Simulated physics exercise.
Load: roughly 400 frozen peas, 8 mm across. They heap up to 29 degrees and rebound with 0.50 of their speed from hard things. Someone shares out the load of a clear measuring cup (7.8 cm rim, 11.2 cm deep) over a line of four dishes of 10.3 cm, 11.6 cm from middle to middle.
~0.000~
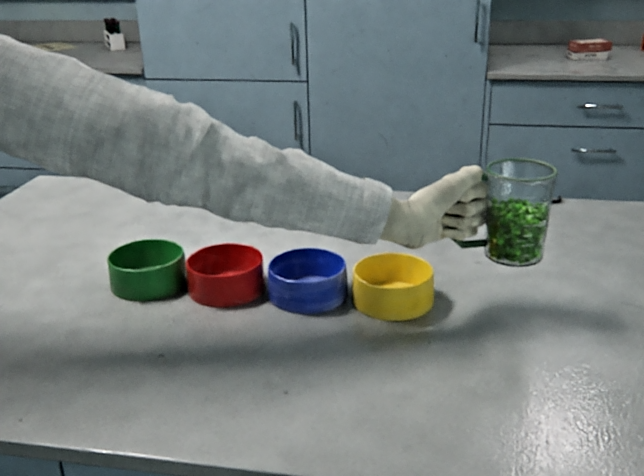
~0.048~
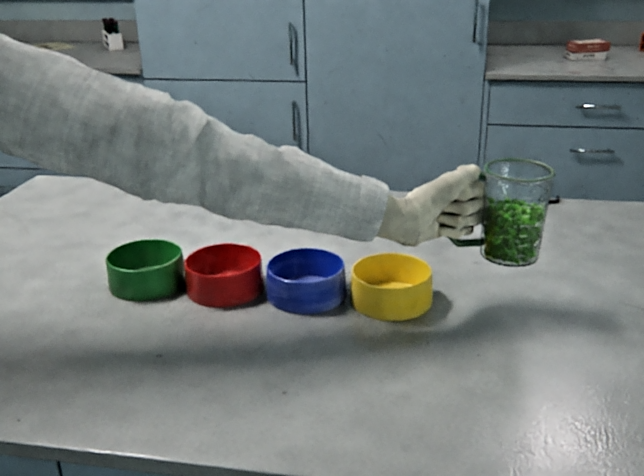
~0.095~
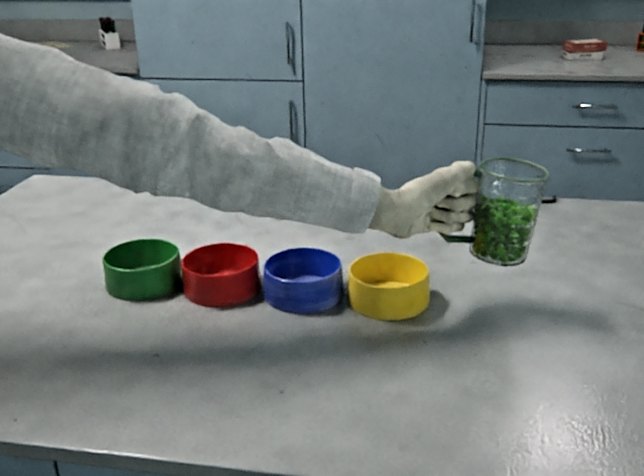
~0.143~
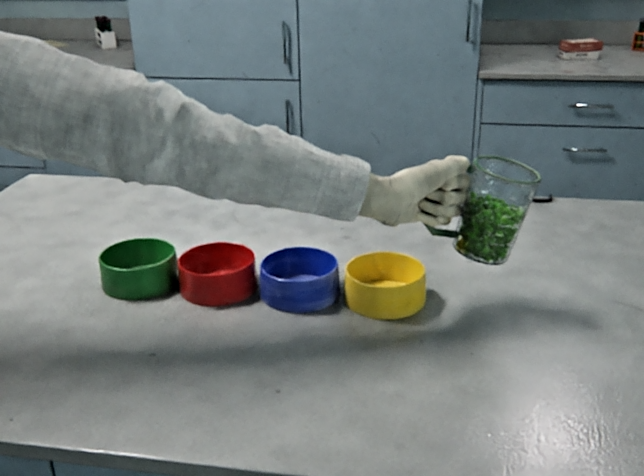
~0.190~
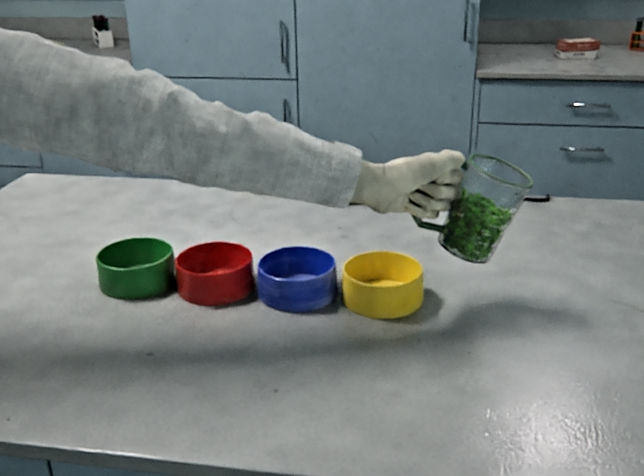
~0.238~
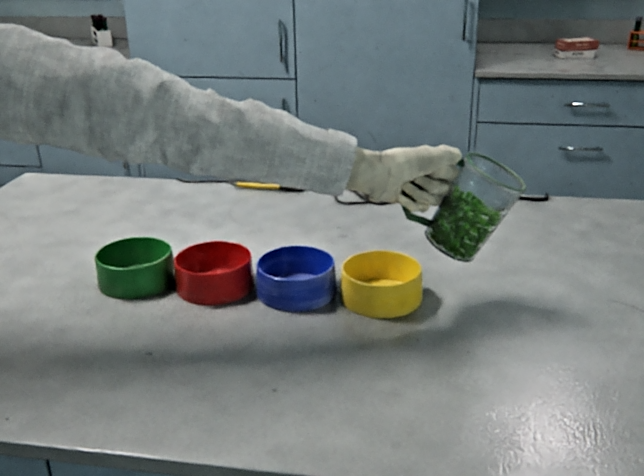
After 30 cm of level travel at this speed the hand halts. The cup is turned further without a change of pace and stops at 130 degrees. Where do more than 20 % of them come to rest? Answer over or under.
Red under, blue under, green under, yellow over, counter under.
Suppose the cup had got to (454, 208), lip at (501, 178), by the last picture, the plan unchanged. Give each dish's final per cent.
Red 0; blue 90; green 0; yellow 0.
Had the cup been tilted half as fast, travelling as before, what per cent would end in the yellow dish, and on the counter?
Then: Yellow 0; counter 0.
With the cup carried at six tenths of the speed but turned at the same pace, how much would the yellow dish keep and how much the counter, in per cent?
Yellow 10, counter 90.
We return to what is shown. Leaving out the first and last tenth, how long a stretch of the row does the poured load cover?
Some 7 cm.
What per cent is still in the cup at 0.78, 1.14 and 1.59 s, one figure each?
About 100, 5, 0.
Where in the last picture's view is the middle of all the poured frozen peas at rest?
At about (377, 283).
After 0.78 s, tilt 108 degrees; cup holds 100 %.
After 1.14 s, tilt 130 degrees; cup holds 5 %, yellow 90 %.
After 1.59 s, tilt 130 degrees; cup holds 0 %, yellow 90 %.
In the end, at 1.9 s, red 0 %, blue 0 %, green 0 %, yellow 90 %, counter 5 %.
